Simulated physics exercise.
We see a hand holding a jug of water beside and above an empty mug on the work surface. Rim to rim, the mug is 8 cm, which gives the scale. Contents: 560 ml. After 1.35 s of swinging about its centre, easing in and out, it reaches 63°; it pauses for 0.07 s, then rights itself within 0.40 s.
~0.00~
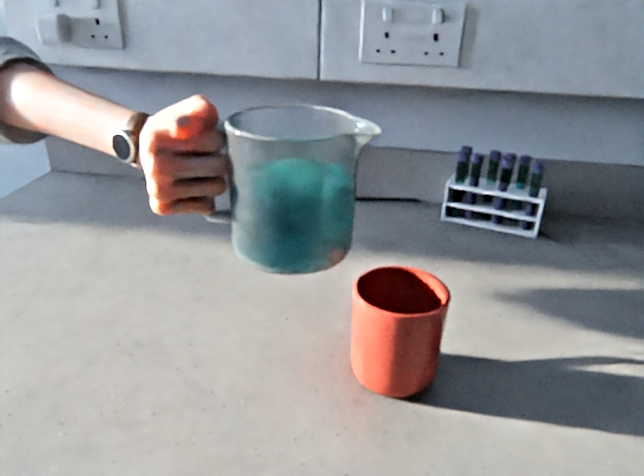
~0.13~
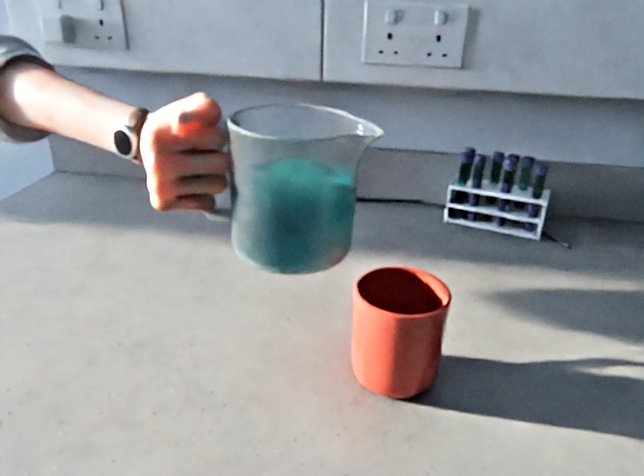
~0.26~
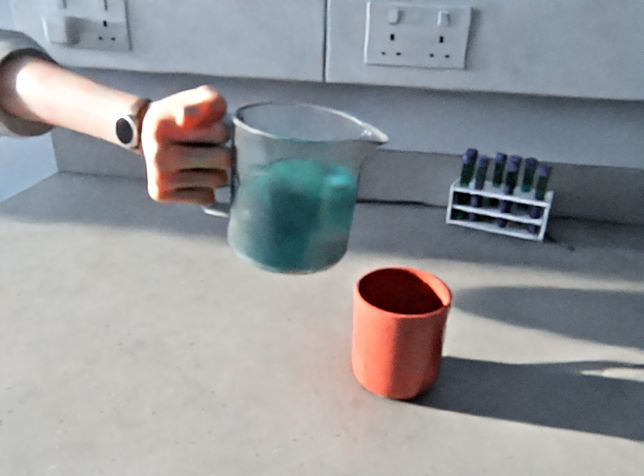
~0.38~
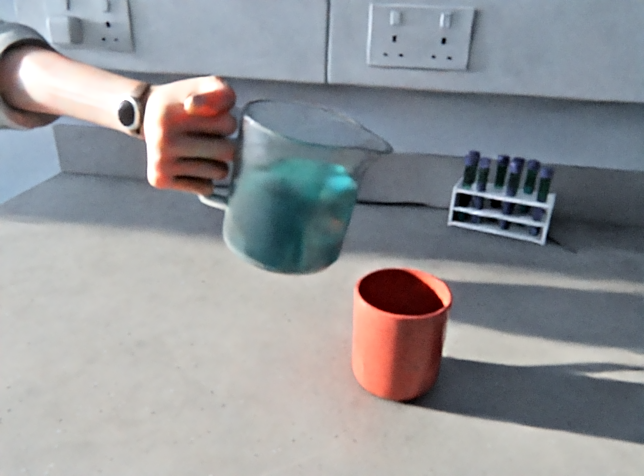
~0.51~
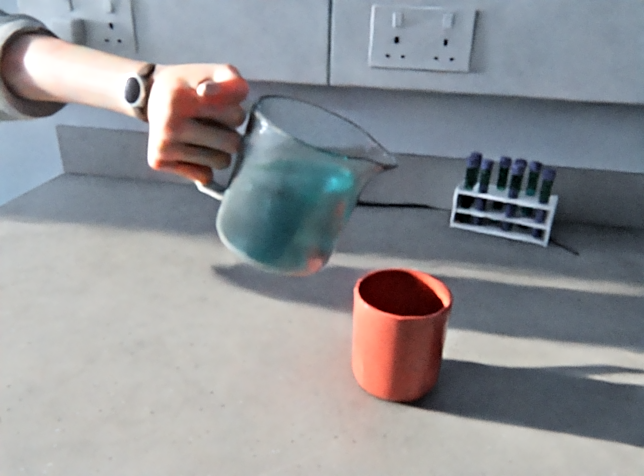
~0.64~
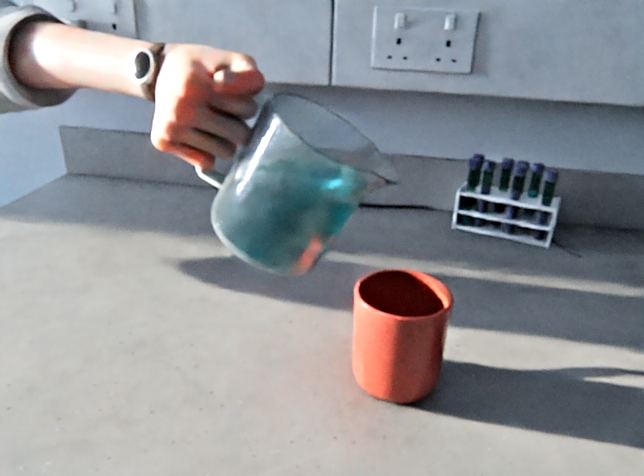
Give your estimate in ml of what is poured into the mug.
I would say around 200 ml.
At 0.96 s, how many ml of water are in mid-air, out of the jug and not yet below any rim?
About 15 ml.
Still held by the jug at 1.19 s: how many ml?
About 480 ml.
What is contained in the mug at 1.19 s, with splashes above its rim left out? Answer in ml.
Volume: Approx. 40 ml.
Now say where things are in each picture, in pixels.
It leans 0°; its right rim is at (381, 130); the water meets the walls at (251, 170) and (338, 175); the mug's rim runs from (356, 287) to (448, 297), in the first picture.
It leans 1°; its right rim is at (384, 132); the water meets the walls at (252, 169) and (339, 177), in the second picture.
It leans 5°; its right rim is at (388, 138); the water meets the walls at (253, 168) and (346, 178), in the third picture.
It leans 12°; its right rim is at (394, 149); the water meets the walls at (250, 169) and (344, 178), in the fourth picture.
It leans 20°; its right rim is at (399, 164); the water meets the walls at (245, 169) and (348, 178), in the fifth picture.
It leans 29°; its right rim is at (401, 181); the water meets the walls at (238, 172) and (354, 179), in the sixth picture.
After 0.96 s the tilt is 51° and the mug has 0 ml, the jug 545 ml, and 0 ml is on the work surface.
After 1.19 s the tilt is 61° and the mug has 45 ml, the jug 475 ml, and 0 ml is on the work surface.
After 1.43 s the tilt is 63° and the mug has 140 ml, the jug 380 ml, and 0 ml is on the work surface.
After 1.70 s the tilt is 13° and the mug has 195 ml, the jug 350 ml, and 0 ml is on the work surface.
In the end the mug has 195 ml, the jug 350 ml, and 10 ml is on the work surface.
